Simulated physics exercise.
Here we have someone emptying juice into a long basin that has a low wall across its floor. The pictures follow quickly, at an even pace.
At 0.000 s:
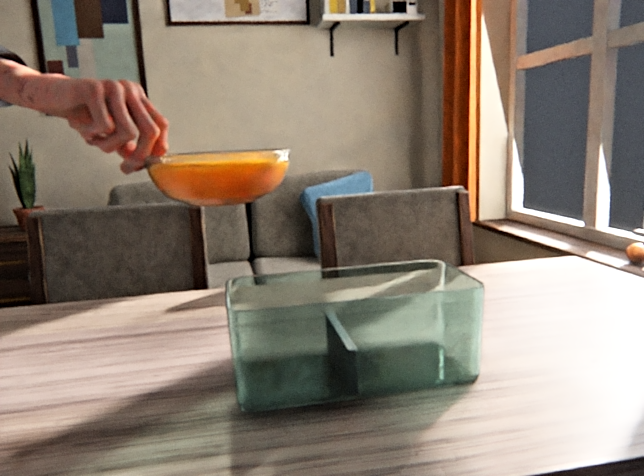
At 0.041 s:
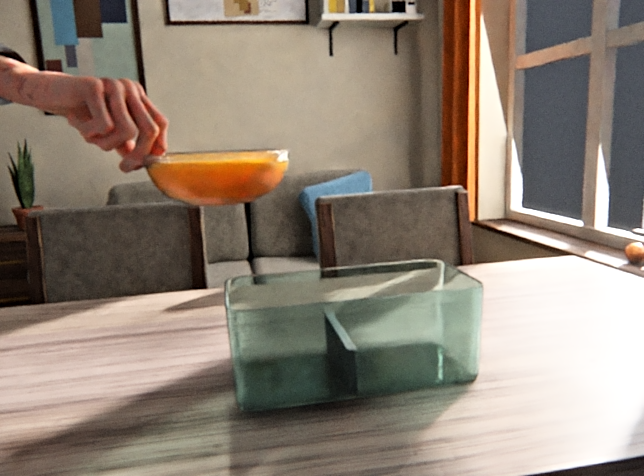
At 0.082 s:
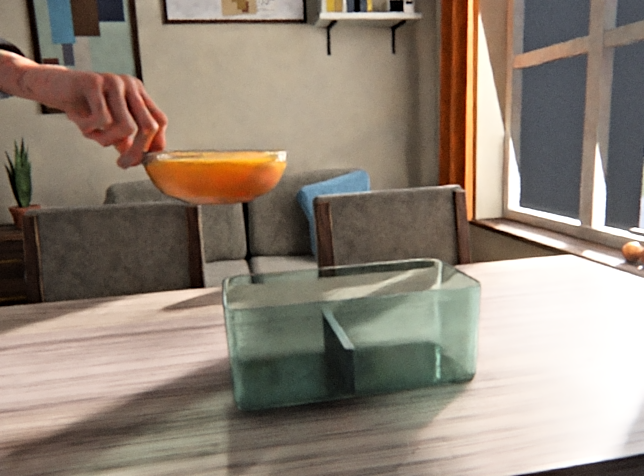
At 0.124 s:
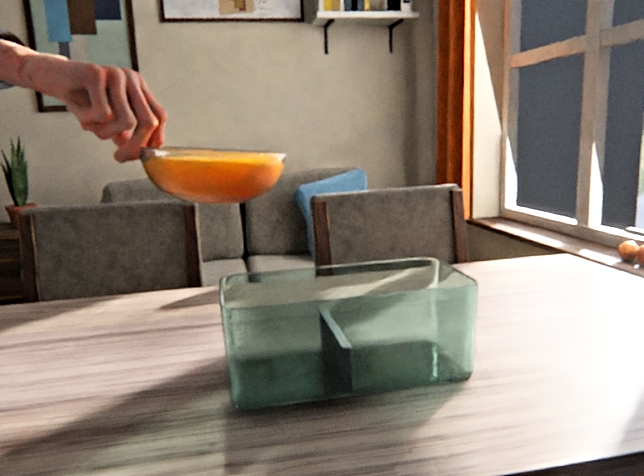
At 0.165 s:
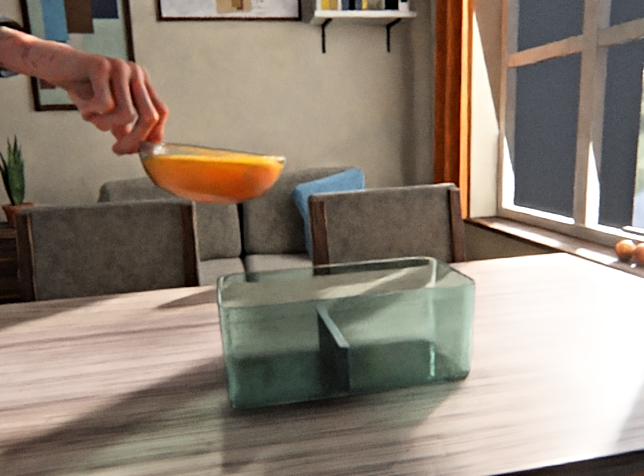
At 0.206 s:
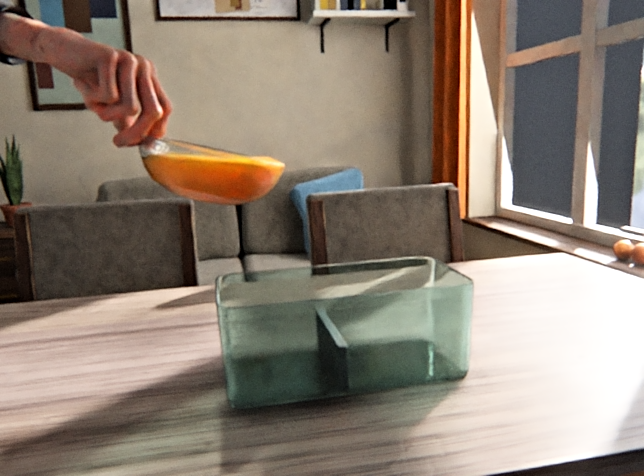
The clip opens on a hand at the left holding a glass bowl of orange juice, nearly level, above a long greenish glass basin with a low wall across its floor, on a wooden table. The hand then slowly tips the bowl toward the right, its right edge dipping slightly while the basin stays empty.
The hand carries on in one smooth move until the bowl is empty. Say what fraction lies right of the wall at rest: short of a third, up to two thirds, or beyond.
It comes to between a third and two thirds.
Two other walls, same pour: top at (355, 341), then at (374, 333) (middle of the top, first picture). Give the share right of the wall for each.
About 35 and 5 per cent.
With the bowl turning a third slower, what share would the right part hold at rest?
Some 65 per cent.
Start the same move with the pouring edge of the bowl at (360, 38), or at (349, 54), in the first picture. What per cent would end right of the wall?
About 80 and 90 per cent.
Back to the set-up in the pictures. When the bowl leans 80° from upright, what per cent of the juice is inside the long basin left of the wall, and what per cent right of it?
The left part 10 per cent, the right part 30.
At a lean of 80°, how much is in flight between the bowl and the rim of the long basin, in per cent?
It comes to 45 per cent or so.
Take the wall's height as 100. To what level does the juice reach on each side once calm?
The left part 30 per cent, the right part 30.
After 0.56 s the tilt is 80° and 14 per cent is still to pour, 8 is left of the wall and 32 right of it.
After 0.82 s the tilt is 112° and 0 per cent is still to pour, 44 is left of the wall and 54 right of it.
After 1.09 s the tilt is 114° and 0 per cent is still to pour, 44 is left of the wall and 54 right of it.
After 1.39 s the tilt is 114° and 0 per cent is still to pour, 44 is left of the wall and 54 right of it.
In the end 44 per cent lies left of the wall, 54 right of it and 2 outside.
